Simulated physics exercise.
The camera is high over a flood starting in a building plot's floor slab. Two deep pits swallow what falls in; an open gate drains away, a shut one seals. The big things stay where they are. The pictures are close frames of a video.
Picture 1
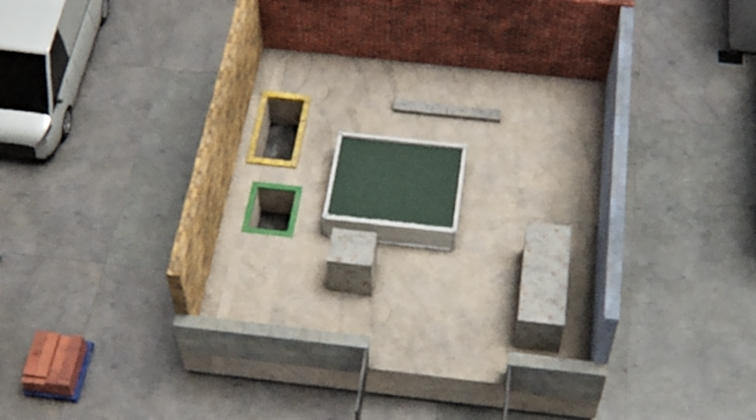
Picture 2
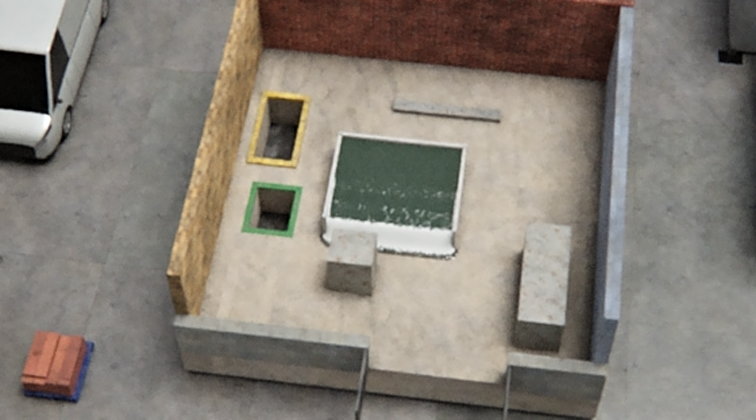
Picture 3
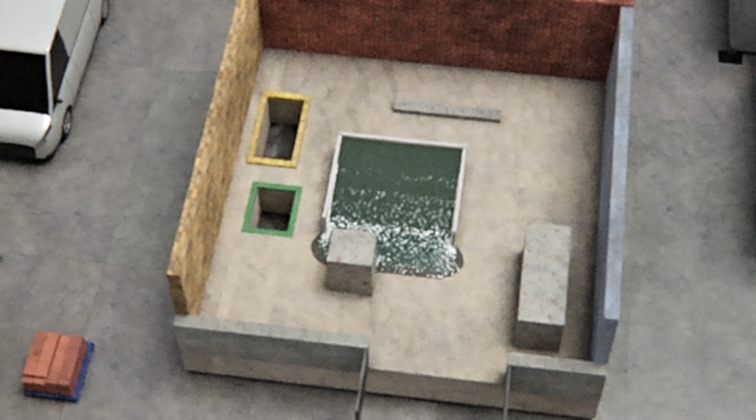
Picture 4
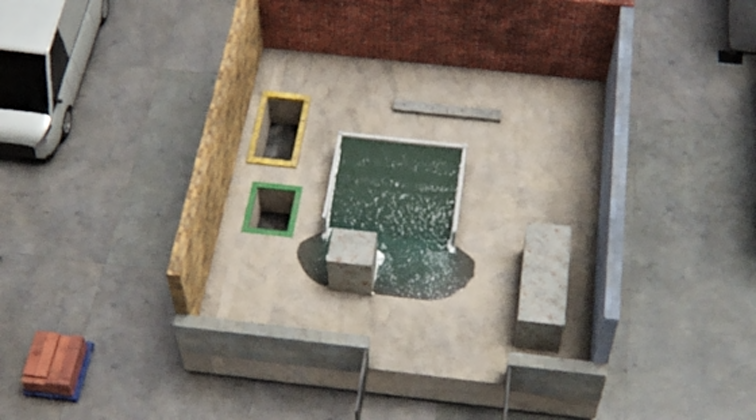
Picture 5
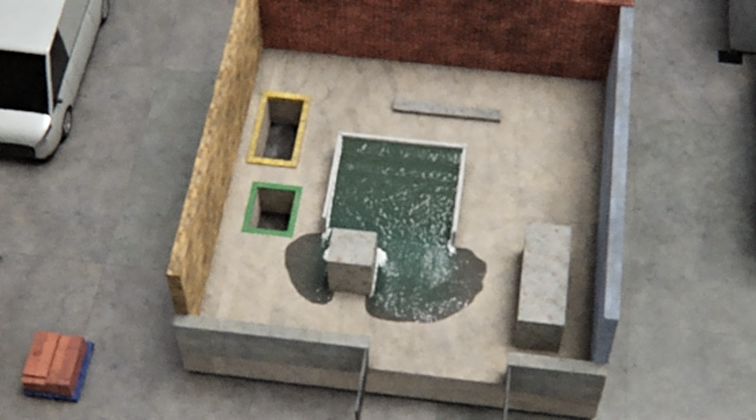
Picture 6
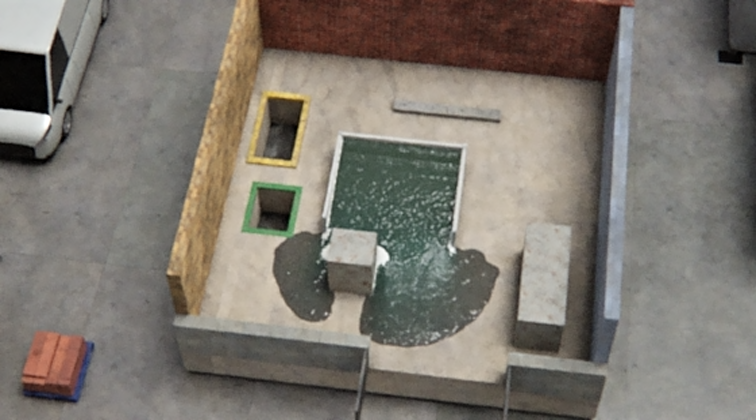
Green water pours out of a low tank and spreads around a block across the floor.
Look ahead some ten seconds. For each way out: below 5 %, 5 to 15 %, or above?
One by one: The gate takes above 15 %; the green pit takes from 5 to 15 %; the yellow pit takes not even 5 %.
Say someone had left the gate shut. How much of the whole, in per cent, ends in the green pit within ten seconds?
Parts in a hundred: Green 20.
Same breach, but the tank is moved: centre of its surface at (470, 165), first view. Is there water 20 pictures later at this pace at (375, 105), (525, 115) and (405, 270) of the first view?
As listed: Free of water, clear, covered.
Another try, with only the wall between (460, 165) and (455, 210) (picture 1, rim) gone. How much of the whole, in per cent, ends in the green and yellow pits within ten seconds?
Per cent: Green 0, yellow 2.
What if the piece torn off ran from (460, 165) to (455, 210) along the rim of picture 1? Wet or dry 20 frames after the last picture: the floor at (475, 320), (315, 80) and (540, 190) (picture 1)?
In that order: Covered, no water, wet.
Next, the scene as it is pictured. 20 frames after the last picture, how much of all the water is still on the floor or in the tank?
I make it 72 per cent.
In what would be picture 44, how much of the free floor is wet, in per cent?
Near 45 in a hundred.
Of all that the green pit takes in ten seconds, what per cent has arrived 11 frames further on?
I make it 5 per cent.
A moment on, water covers 30 % of the floor; the gate 3 %, the green pit 0 %, the yellow pit 0 %.
Next, water covers 35 % of the floor; the gate 13 %, the green pit 0 %, the yellow pit 0 %.
Then, water covers 40 % of the floor; the gate 26 %, the green pit 1 %, the yellow pit 0 %.
Later, water covers 45 % of the floor; the gate 39 %, the green pit 4 %, the yellow pit 0 %.
In the end, water covers 50 % of the floor; the gate 49 %, the green pit 9 %, the yellow pit 0 %.
